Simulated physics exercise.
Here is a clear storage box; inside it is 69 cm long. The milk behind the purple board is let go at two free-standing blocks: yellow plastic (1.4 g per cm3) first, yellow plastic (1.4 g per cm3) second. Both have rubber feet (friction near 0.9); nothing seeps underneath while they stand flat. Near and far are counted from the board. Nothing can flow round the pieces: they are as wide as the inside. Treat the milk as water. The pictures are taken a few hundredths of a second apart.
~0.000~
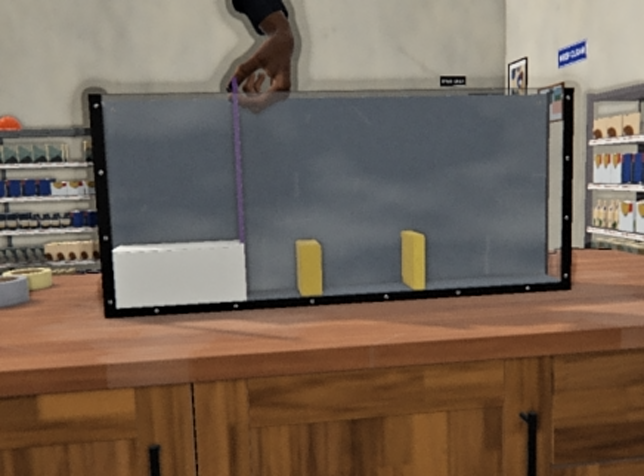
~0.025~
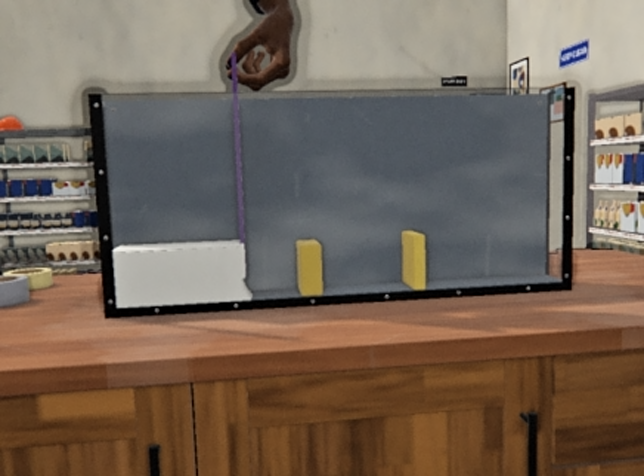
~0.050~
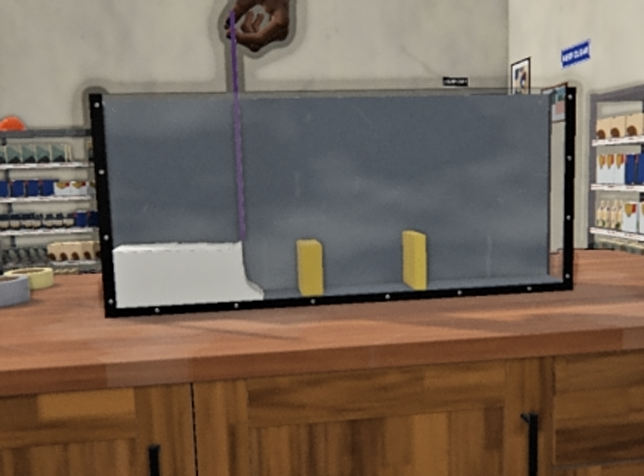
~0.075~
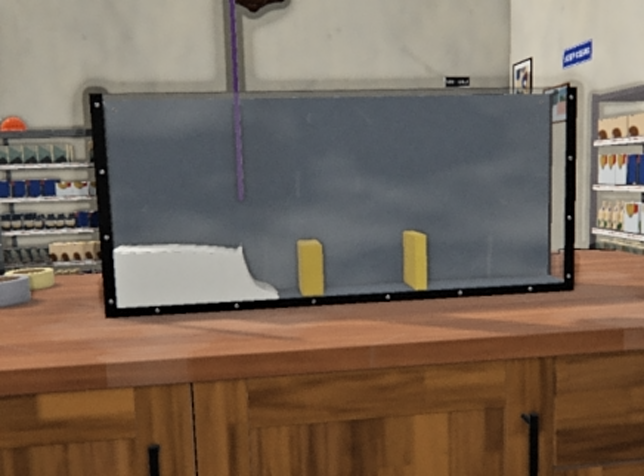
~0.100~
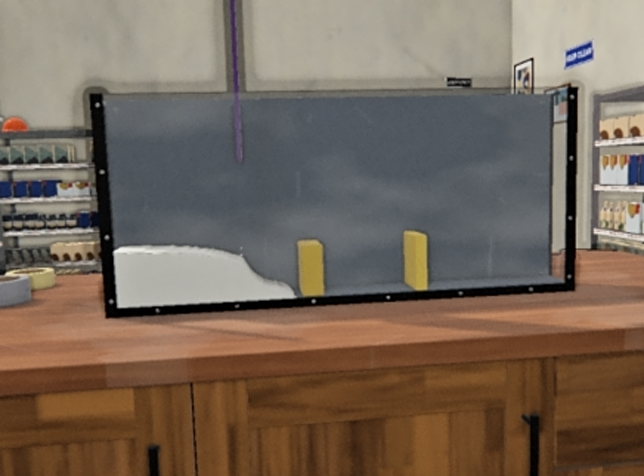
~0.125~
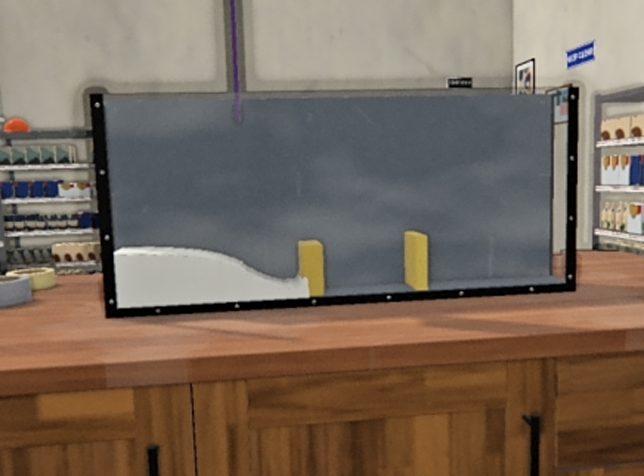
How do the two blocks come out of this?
The first block falls, the second keeps standing.
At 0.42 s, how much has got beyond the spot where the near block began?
About 2 per cent.
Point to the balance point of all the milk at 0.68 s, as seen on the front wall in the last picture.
At about (231, 286).
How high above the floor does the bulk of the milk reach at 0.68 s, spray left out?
Roughly 5.0 cm up.
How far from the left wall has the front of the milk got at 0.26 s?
About 28 cm.
Then, 0.26 s in, the front has run 27 cm from the left wall, the near block is upright and the far block is upright.
Then, 0.42 s in, the near block leans 12° and the far block is upright.
Then, 0.68 s in, the near block lies flat and the far block is upright.
Finally, the near block lies flat and the far block is upright; 0 per cent of the milk is past where the far block first stood.
